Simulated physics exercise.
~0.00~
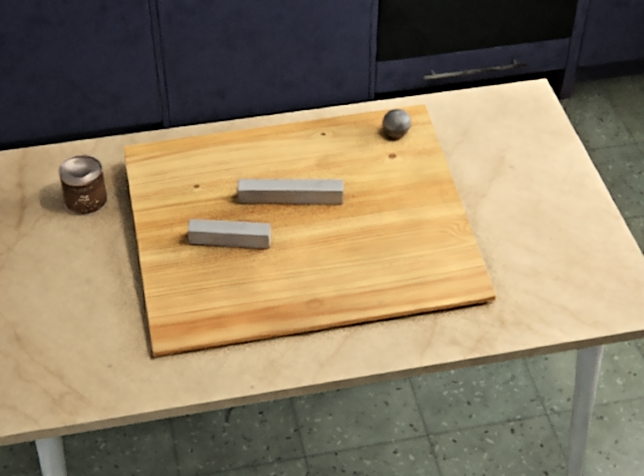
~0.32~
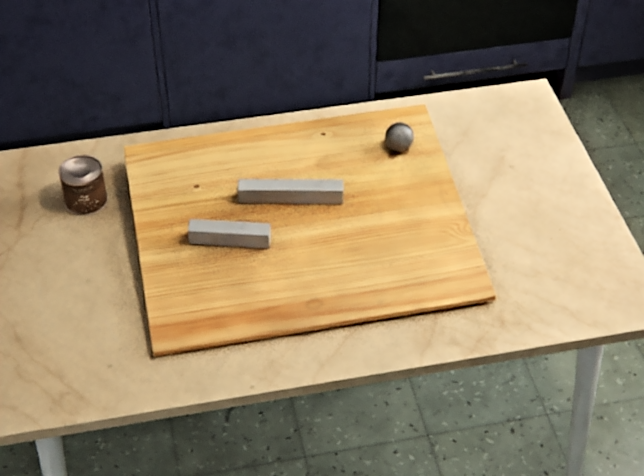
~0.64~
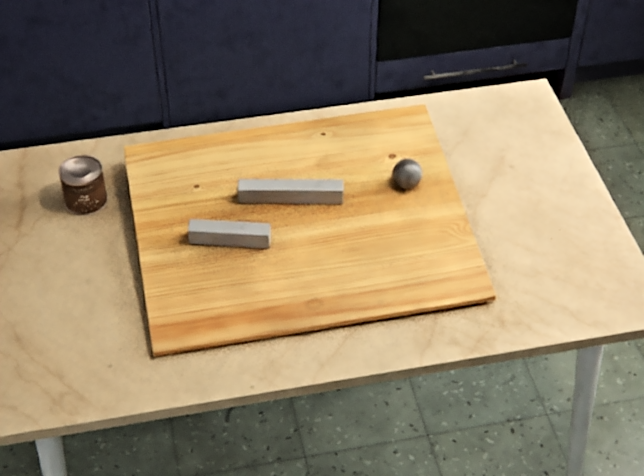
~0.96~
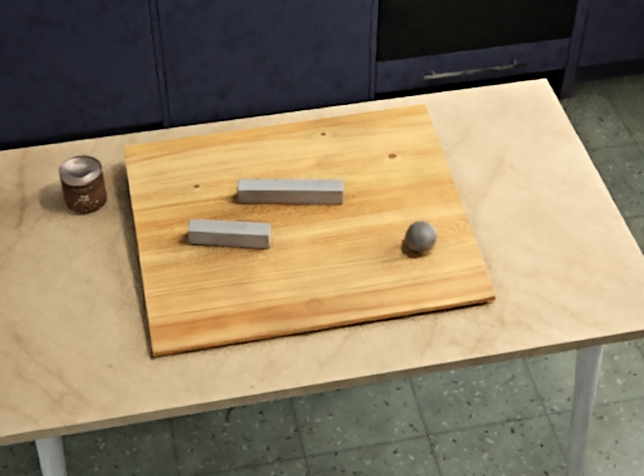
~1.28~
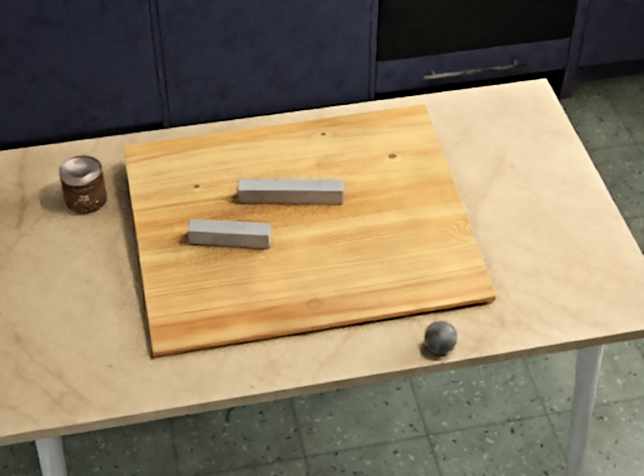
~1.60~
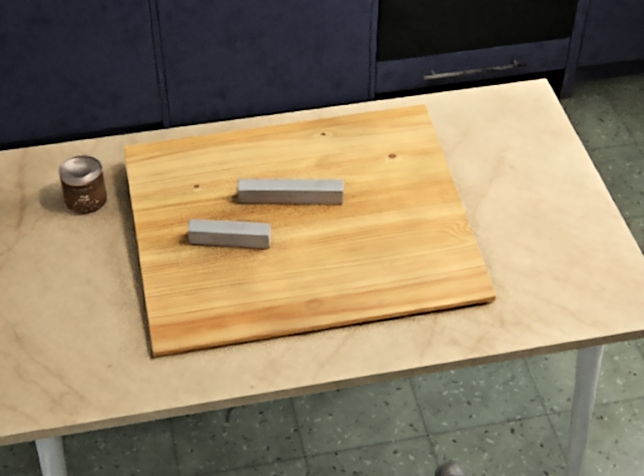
Grey ball rolling down a wooden board past two fixed grey blocks, leaving its near edge and dropping off the table.
